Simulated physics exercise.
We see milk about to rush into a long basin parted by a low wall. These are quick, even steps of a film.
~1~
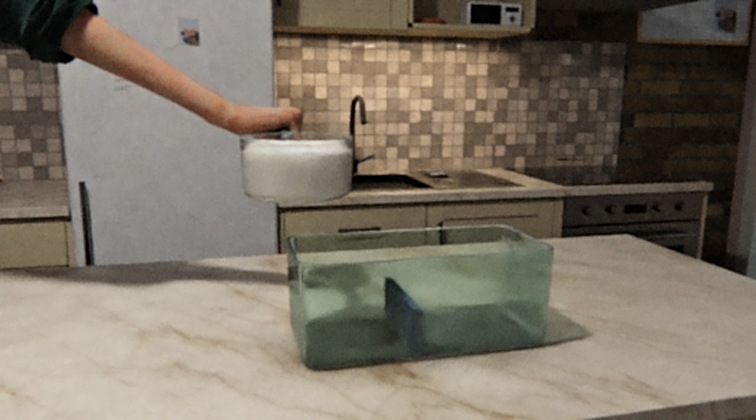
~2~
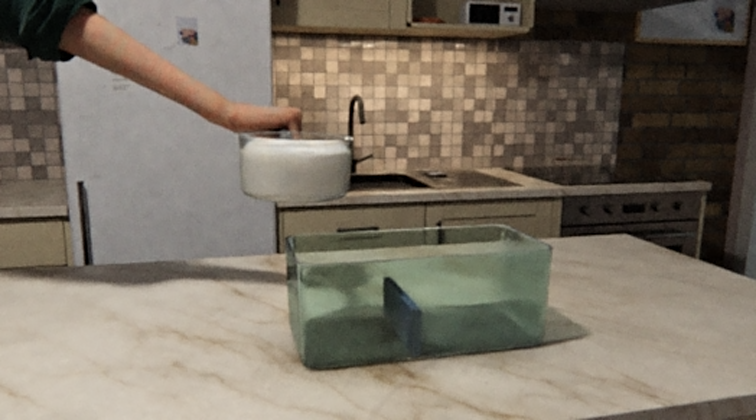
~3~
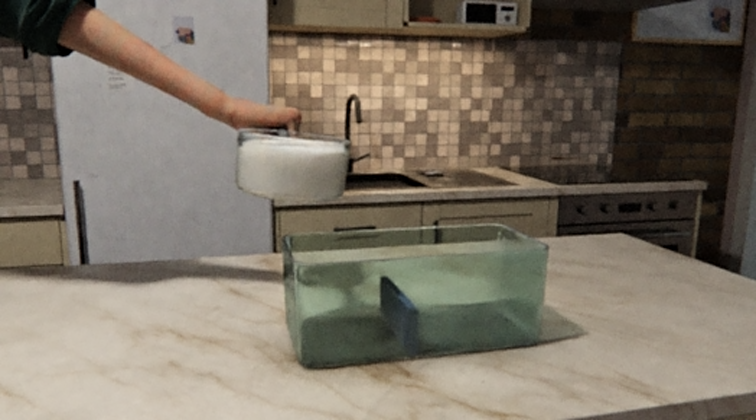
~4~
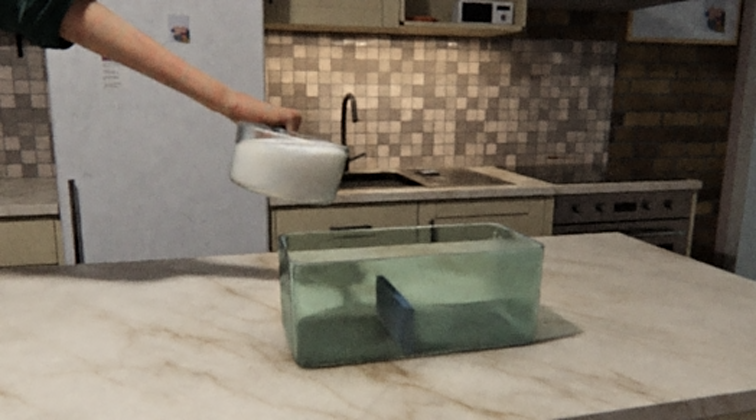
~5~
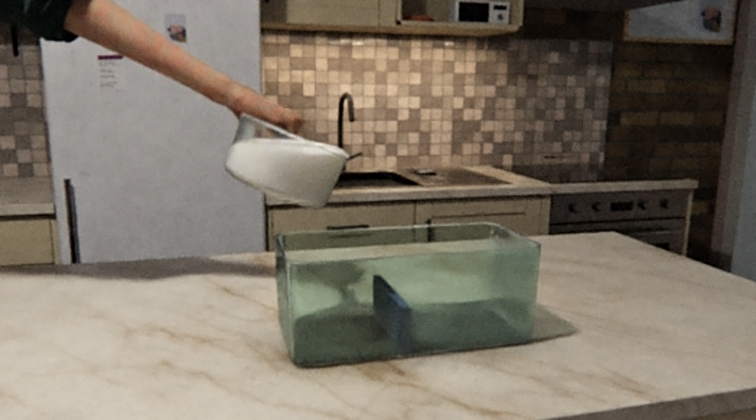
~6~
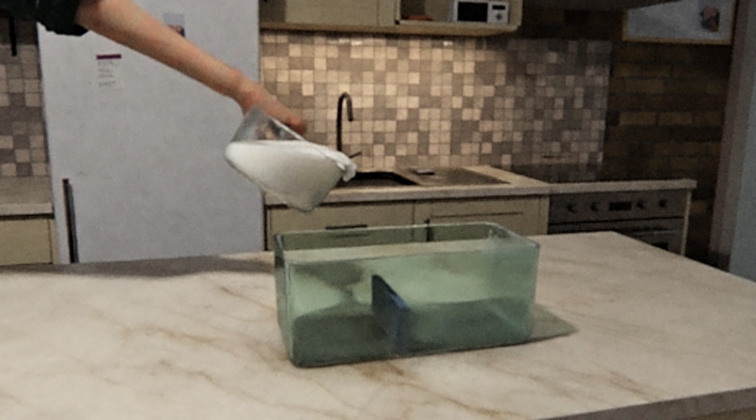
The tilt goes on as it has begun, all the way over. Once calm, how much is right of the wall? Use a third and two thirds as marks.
In the end less than a third is right of the wall.
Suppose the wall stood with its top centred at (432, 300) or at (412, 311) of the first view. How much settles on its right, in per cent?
The first gives 10 %, the second 25 %.
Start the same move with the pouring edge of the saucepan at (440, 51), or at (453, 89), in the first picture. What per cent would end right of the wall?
First some 90, then 90 per cent.
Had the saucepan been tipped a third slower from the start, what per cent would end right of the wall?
Close to 35 per cent.
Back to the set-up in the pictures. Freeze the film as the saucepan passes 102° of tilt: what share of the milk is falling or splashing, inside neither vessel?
Close to 30 per cent.
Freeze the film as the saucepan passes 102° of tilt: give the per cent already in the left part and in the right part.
The left part 35 per cent, the right part 20.
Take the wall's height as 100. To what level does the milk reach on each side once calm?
Left: 50 %. Right: 10 %.
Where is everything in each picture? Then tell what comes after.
In the first picture, it leans 0°; its right rim is at (351, 138); the milk meets the walls at (243, 147) and (348, 145); the long basin's rim runs from (293, 251) to (530, 238); the wall's top is at (402, 294).
In the second picture, it leans 2°; its right rim is at (350, 139); the milk meets the walls at (242, 146) and (347, 145).
In the third picture, it leans 6°; its right rim is at (349, 143); the milk meets the walls at (241, 144) and (345, 146).
In the fourth picture, it leans 14°; its right rim is at (347, 149); the milk meets the walls at (237, 143) and (344, 147).
In the fifth picture, it leans 24°; its right rim is at (344, 159); the milk meets the walls at (233, 144) and (342, 151); 2 per cent is over the edge.
In the sixth picture, it leans 35°; its right rim is at (342, 170); the milk meets the walls at (228, 145) and (339, 161); 6 per cent is over the edge.
A moment on, the saucepan is tipped right over and 19 per cent is still to pour, 35 is left of the wall and 18 right of it.
Next, the saucepan is tipped right over and 2 per cent is still to pour, 72 is left of the wall and 21 right of it.
Then the saucepan is tipped right over and 0 per cent is still to pour, 76 is left of the wall and 22 right of it.
Later the saucepan is tipped right over and 0 per cent is still to pour, 76 is left of the wall and 22 right of it.
Finally, 76 per cent lies left of the wall, 22 right of it and 2 outside.
